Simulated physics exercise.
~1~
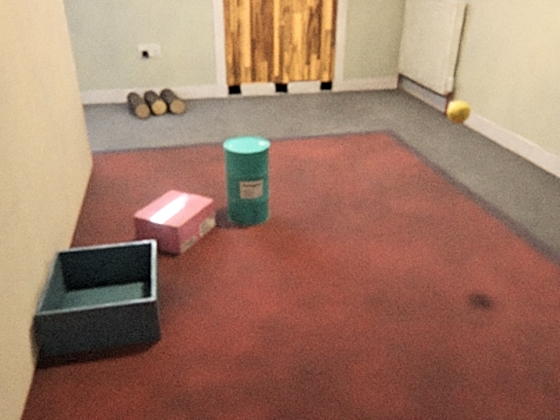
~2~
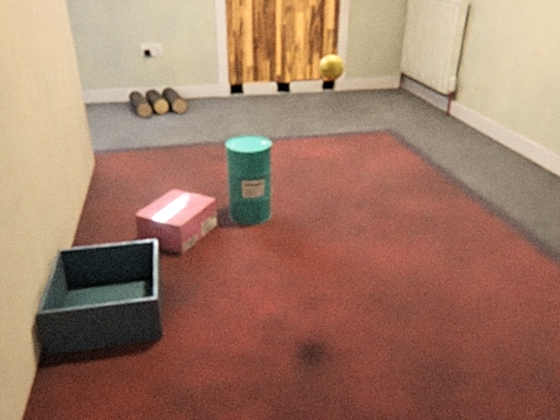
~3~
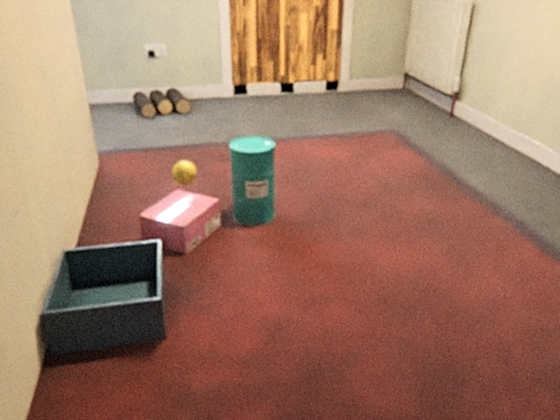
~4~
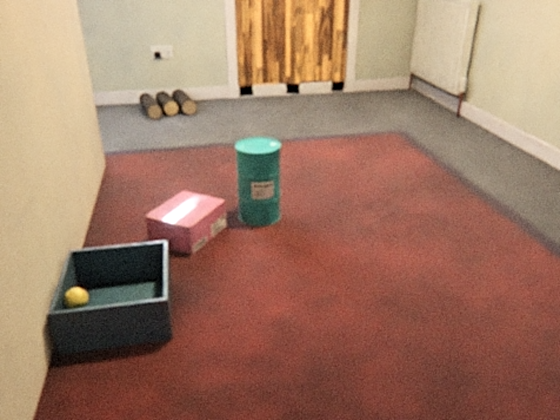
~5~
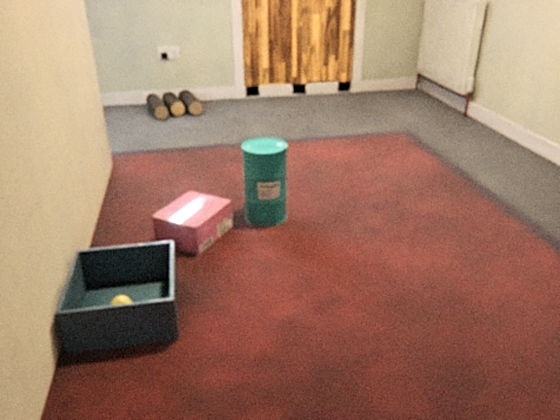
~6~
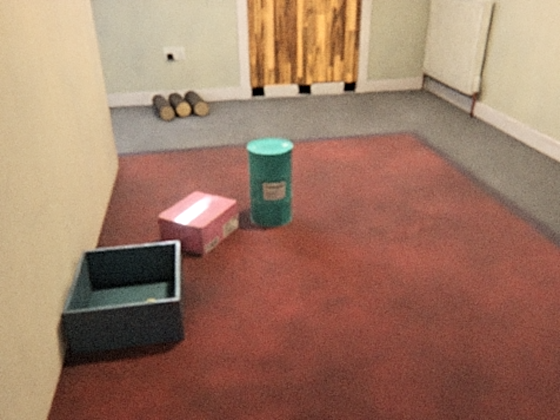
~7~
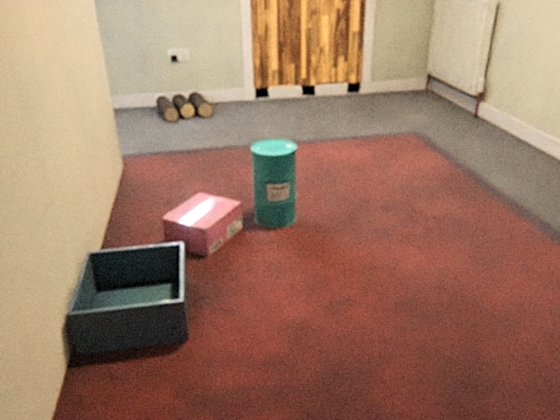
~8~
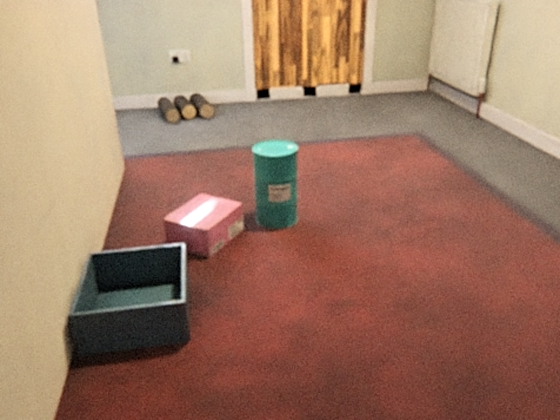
In a room with a dark red floor, a yellow ball flew leftward through the air, passed over a pink parcel beside a turquoise canister, and dropped into an open dark box, where it moved right and ended up hidden inside.
